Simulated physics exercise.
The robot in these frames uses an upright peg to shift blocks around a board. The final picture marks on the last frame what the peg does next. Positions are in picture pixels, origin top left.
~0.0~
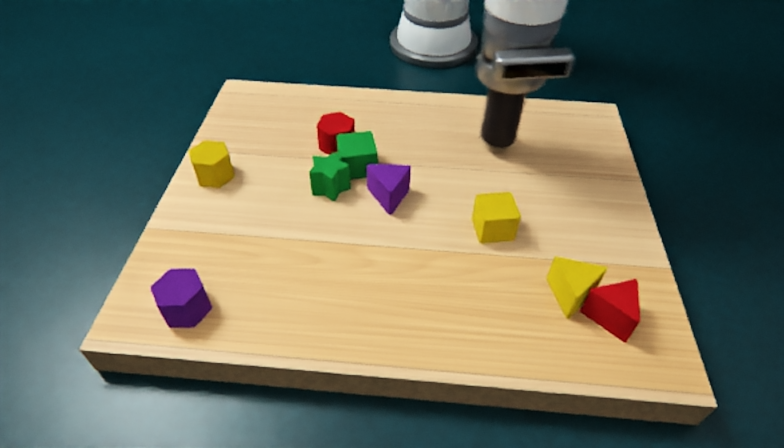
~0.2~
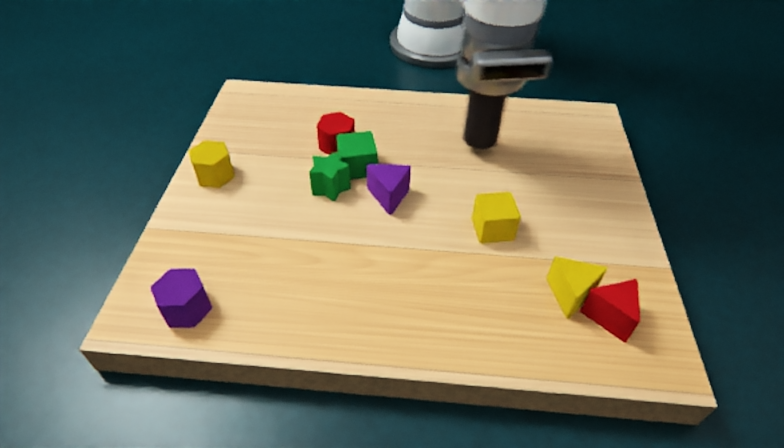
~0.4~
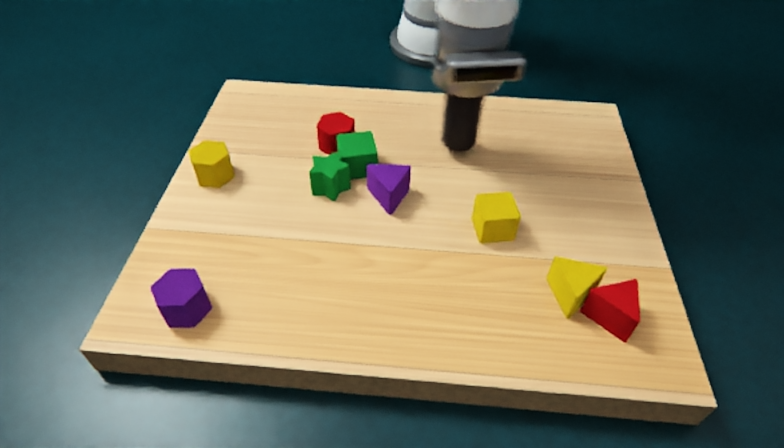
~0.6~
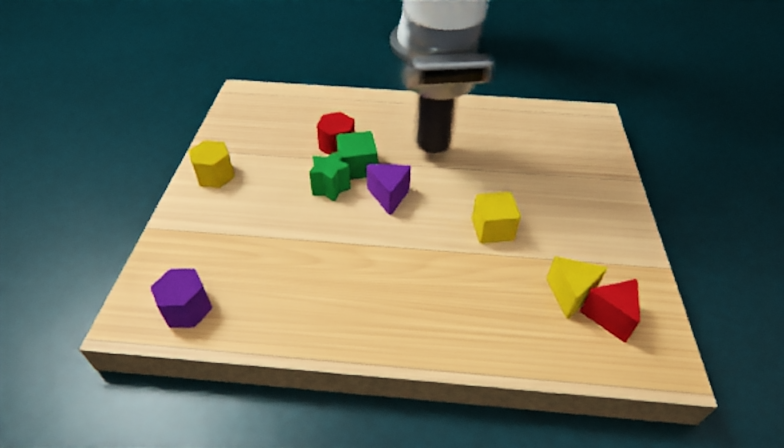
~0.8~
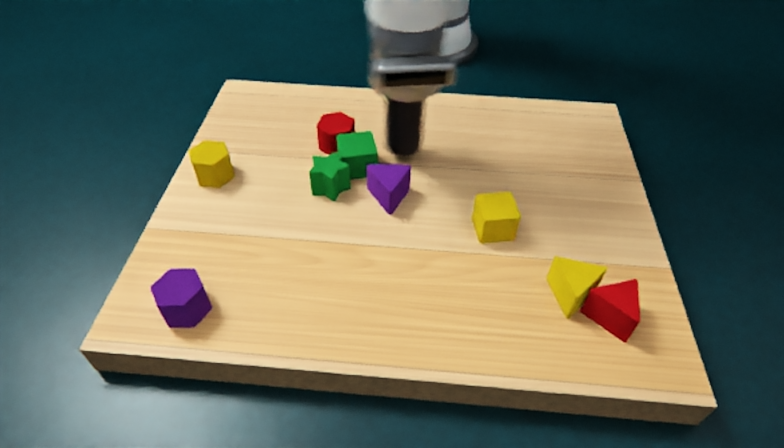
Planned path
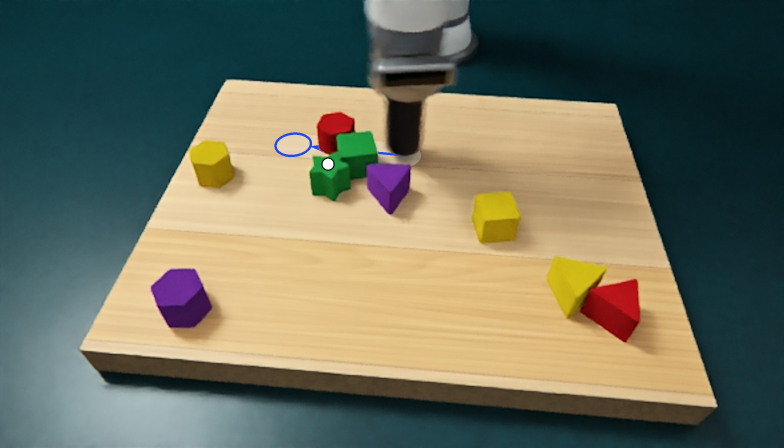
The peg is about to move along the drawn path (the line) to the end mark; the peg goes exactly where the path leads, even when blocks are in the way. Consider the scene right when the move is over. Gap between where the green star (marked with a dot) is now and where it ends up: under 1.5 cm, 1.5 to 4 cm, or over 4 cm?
From 1.5 to 4 cm.
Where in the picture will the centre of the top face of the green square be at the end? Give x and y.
It ends at (316, 148).
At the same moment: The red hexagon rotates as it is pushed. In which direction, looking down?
The sense of turning is clockwise.
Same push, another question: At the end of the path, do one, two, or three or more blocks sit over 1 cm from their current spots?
Three or more blocks move more than 1 cm.
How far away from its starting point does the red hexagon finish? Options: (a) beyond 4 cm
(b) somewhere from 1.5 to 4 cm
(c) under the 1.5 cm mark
a
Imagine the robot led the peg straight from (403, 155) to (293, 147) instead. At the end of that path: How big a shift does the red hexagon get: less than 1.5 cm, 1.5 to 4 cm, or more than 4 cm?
Once the path ends, it will sit over 4 cm from where it is now.
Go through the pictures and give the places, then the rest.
In the first frame, lower end of the peg at (498, 137), tops of blocks, green star at (328, 164), red hexagon at (336, 123), green square at (357, 143), purple triangular block at (389, 173).
In the second frame, peg at (480, 138), blocks as before.
In the third frame, peg at (459, 140), blocks as before.
In the fourth frame, peg at (433, 142), blocks as before.
In the fifth frame, peg at (403, 145), green star at (328, 164), red hexagon at (336, 123), green square at (357, 143), purple triangular block at (389, 173).
The drawn path runs straight from (403, 155) to (293, 145); the dot is on the green star.
The first path, step by step. One third of the way, peg at (365, 141); green star at (321, 168), turned 20° anticlockwise; red hexagon at (331, 121), turned 15° clockwise; green square at (340, 146), turned 35° anticlockwise.
Two thirds of the way, peg at (328, 138); green star at (316, 173), turned 45° anticlockwise; red hexagon at (296, 114), turned 30° clockwise; green square at (316, 148), turned 75° anticlockwise.
At the end, peg at (292, 134); green star at (316, 173), turned 45° anticlockwise; red hexagon at (263, 108), turned 45° clockwise; green square at (316, 148), turned 75° anticlockwise; purple triangular block not moved.
